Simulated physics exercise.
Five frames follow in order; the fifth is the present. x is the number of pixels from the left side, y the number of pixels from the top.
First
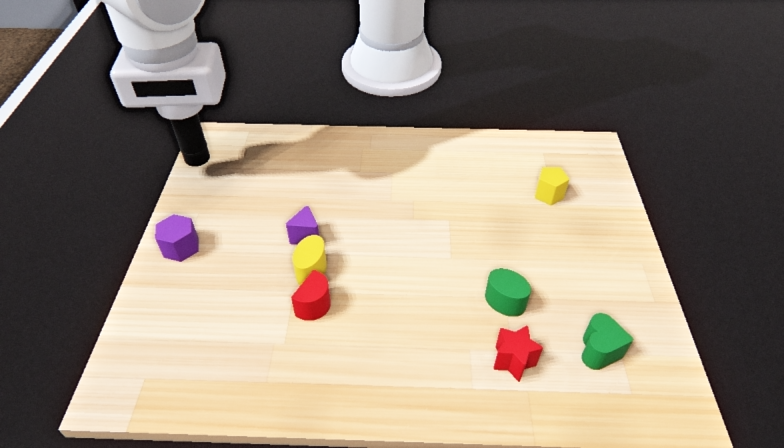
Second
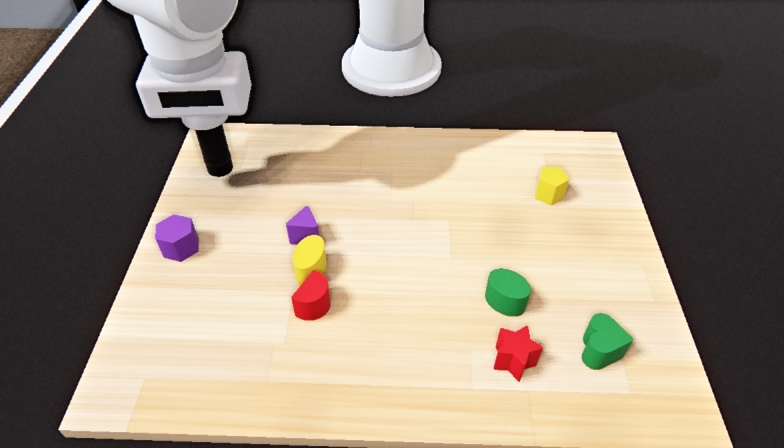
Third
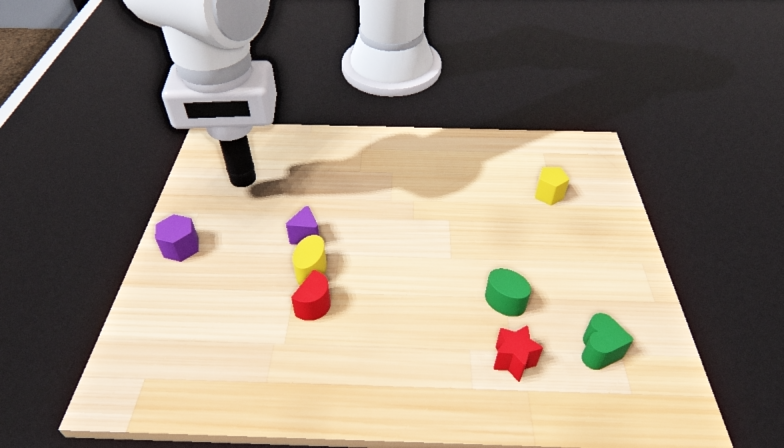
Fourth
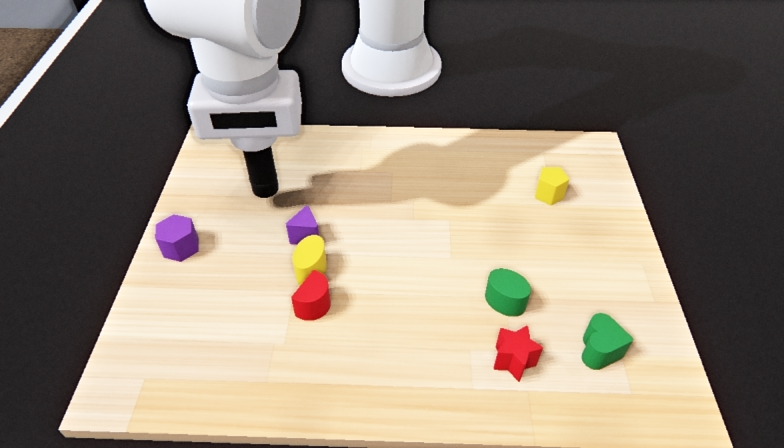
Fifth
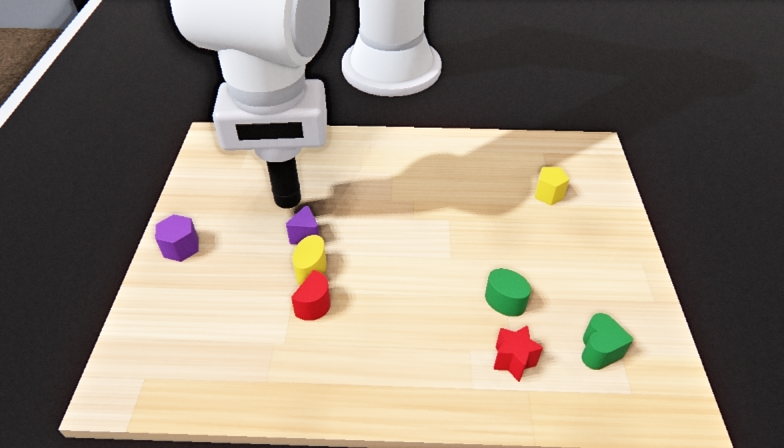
The clip opens on a robot arm holding a black rod above the upper left of a wooden board scattered with purple, yellow, red and green blocks. The arm moves the rod steadily right and toward the viewer, until its tip is beside the purple triangular piece, while every block stays still.
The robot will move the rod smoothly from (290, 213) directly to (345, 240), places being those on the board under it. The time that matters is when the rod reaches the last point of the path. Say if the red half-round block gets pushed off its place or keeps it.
It is still on its spot.
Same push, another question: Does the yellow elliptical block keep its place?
No, it doesn't check out.
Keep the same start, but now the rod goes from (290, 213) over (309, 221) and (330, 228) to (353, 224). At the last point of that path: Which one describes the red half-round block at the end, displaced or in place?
It keeps its position.
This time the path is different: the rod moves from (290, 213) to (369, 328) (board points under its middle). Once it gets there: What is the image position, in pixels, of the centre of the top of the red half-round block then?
The spot you're after is about (306, 324) in the image.
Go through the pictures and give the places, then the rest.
The first picture shows tip of the rod (198, 159), middles of tops, purple triangular piece (303, 218), yellow elliptical block (309, 251), red half-round block (312, 287).
The second picture shows rod (221, 170), nothing pushed.
The third picture shows rod (243, 180), nothing pushed.
The fourth picture shows rod (266, 190), nothing pushed.
The fifth picture shows rod (288, 200), purple triangular piece (303, 218), yellow elliptical block (309, 251), red half-round block (312, 287).
What follows on the original path. Halfway along, rod (315, 214); purple triangular piece (311, 226), turned 40° clockwise; yellow elliptical block (308, 255).
At the end, rod (344, 228); purple triangular piece (322, 234), turned 100° clockwise; yellow elliptical block (304, 262); red half-round block unmoved.
